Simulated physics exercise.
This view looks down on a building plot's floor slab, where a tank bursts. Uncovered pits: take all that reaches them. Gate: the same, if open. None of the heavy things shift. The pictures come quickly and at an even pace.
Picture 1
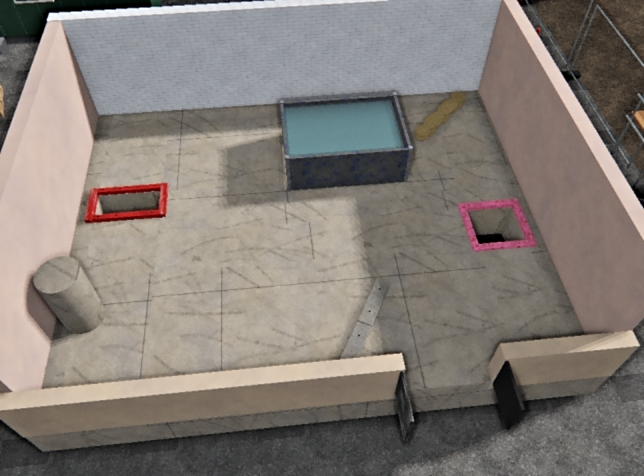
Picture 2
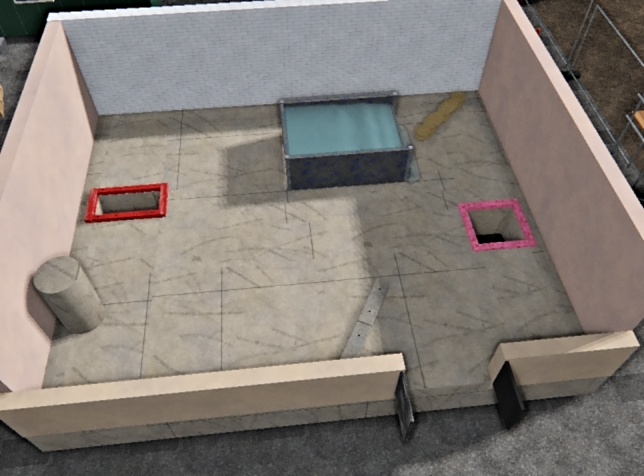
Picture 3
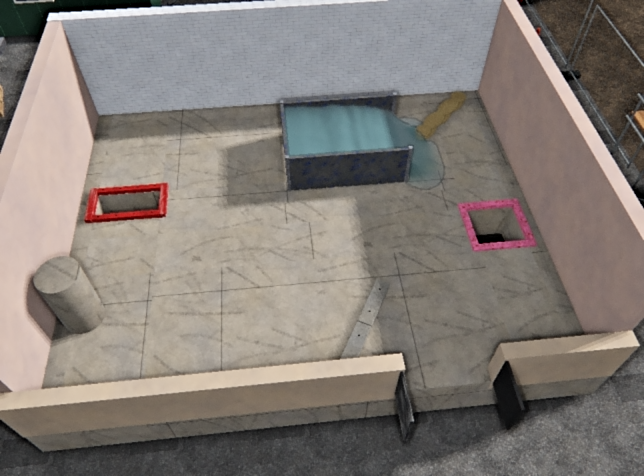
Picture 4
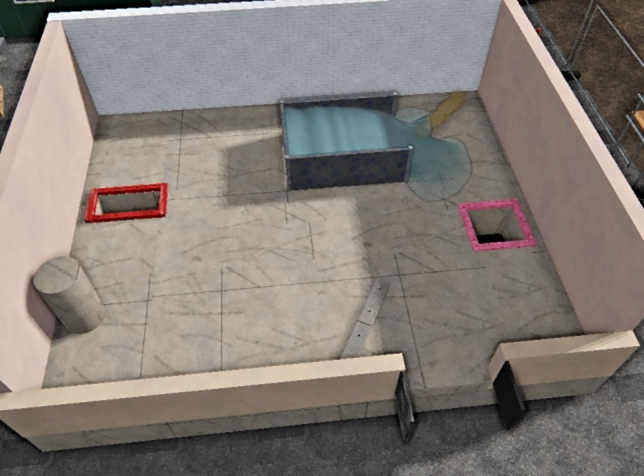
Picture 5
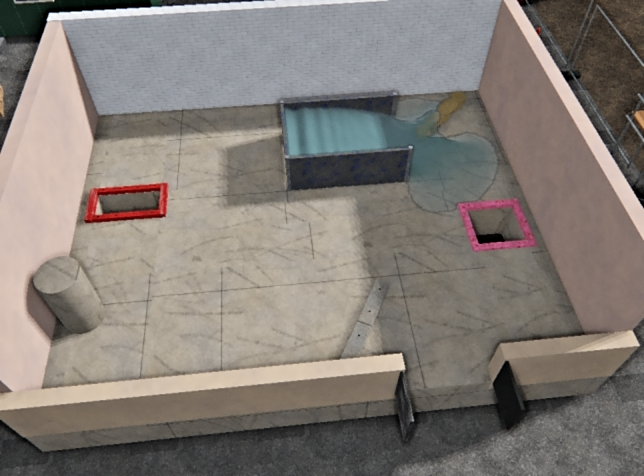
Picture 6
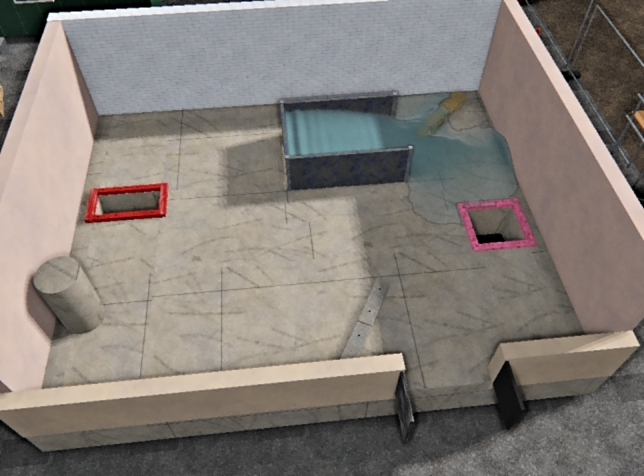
Walled building plot with two framed floor pits, water pouring from the right end of a tank and spreading across the slab.
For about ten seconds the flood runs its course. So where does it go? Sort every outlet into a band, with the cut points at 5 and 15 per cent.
Final shares: The gate 5 to 15 %; the red pit under 5 %; the pink pit over 15 %.
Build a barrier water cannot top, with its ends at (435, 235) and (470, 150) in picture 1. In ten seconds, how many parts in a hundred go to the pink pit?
The pink pit takes 10 per cent.
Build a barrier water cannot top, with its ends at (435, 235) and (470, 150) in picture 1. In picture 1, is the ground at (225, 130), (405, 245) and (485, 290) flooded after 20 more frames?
Running through them in order, the first comes out free from flooding, the second taken by the flood and the last free from flooding.
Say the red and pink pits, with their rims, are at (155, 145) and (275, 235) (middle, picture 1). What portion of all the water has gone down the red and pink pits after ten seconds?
Looks like red collects 0 percent and pink collects 0 percent.
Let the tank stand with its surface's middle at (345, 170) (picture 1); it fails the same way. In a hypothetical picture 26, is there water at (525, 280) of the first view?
At that place: Under water.
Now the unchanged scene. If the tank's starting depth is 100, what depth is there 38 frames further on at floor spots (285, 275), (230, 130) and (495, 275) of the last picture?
In the order asked, some 0, 4 and 2 in a hundred.
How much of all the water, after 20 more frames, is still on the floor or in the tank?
Some 82 per cent.
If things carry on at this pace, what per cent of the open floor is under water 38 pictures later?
Roughly 50 percent.
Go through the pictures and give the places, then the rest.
The open tank at (344, 128) is whole and still, in the first picture.
The front is at a hidden place, out from the gap at (398, 141), in the second picture.
Water pours out at (398, 144) and has run to (416, 121), in the third picture.
The front is at (433, 114), out from the gap at (397, 145), in the fourth picture.
Water pours out at (397, 145) and has run to (494, 160), in the fifth picture.
Water pours out at (397, 146) and has run to (516, 183), in the sixth picture.
A moment on, water covers 15 % of the floor; the gate 0 %, the red pit 0 %, the pink pit 1 %.
Next, water covers 20 % of the floor; the gate 0 %, the red pit 0 %, the pink pit 8 %.
Then, water covers 30 % of the floor; the gate 0 %, the red pit 0 %, the pink pit 18 %.
Later, water covers 50 % of the floor; the gate 1 %, the red pit 0 %, the pink pit 28 %.
In the end, water covers 60 % of the floor; the gate 9 %, the red pit 0 %, the pink pit 29 %.
